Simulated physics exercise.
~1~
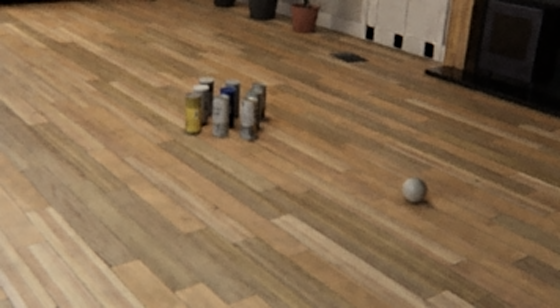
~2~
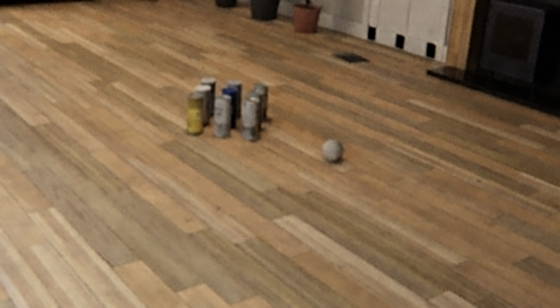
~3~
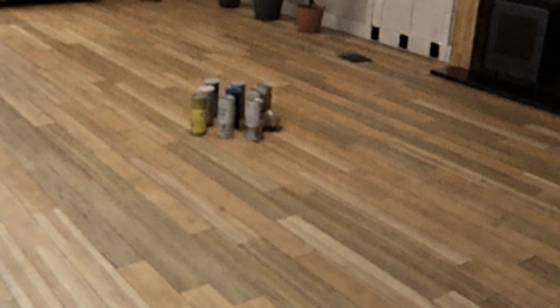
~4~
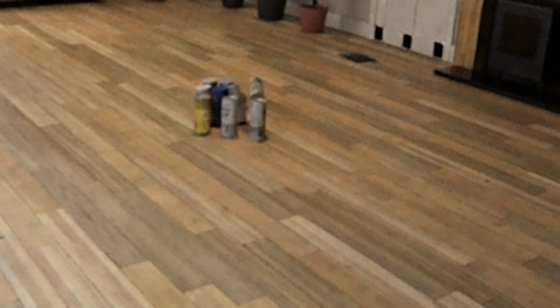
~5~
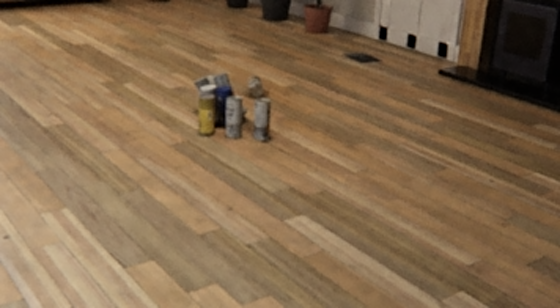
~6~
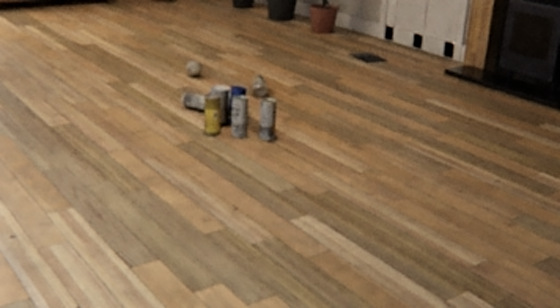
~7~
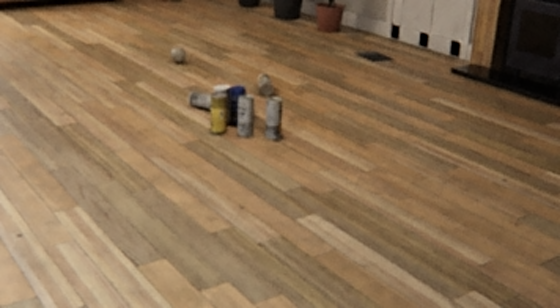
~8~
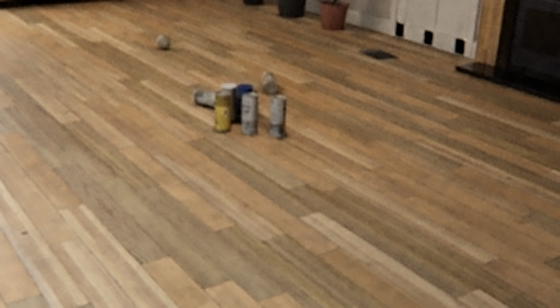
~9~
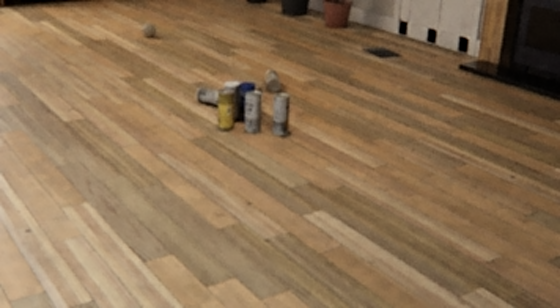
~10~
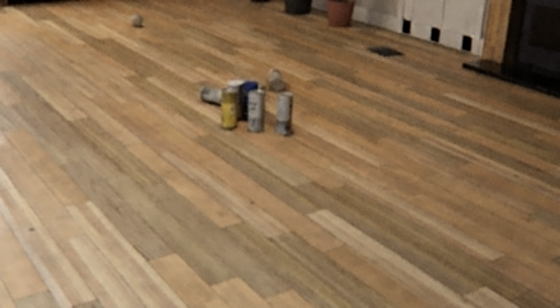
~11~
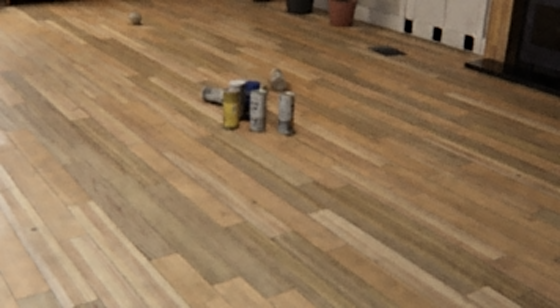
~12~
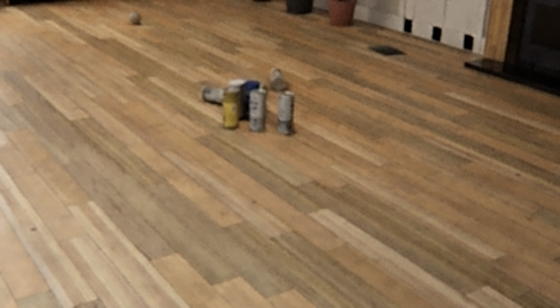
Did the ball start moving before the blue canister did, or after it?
The ball started moving before the blue canister. It was already rolling across the floor while the blue canister still stood in its place, and the canister shifted only after the ball had reached the group.
A grey ball rolled leftward across a wooden floor into a tight group of canisters, knocking some over, then carried on toward the far left, ending well beyond them while the yellow and blue canisters still stood.
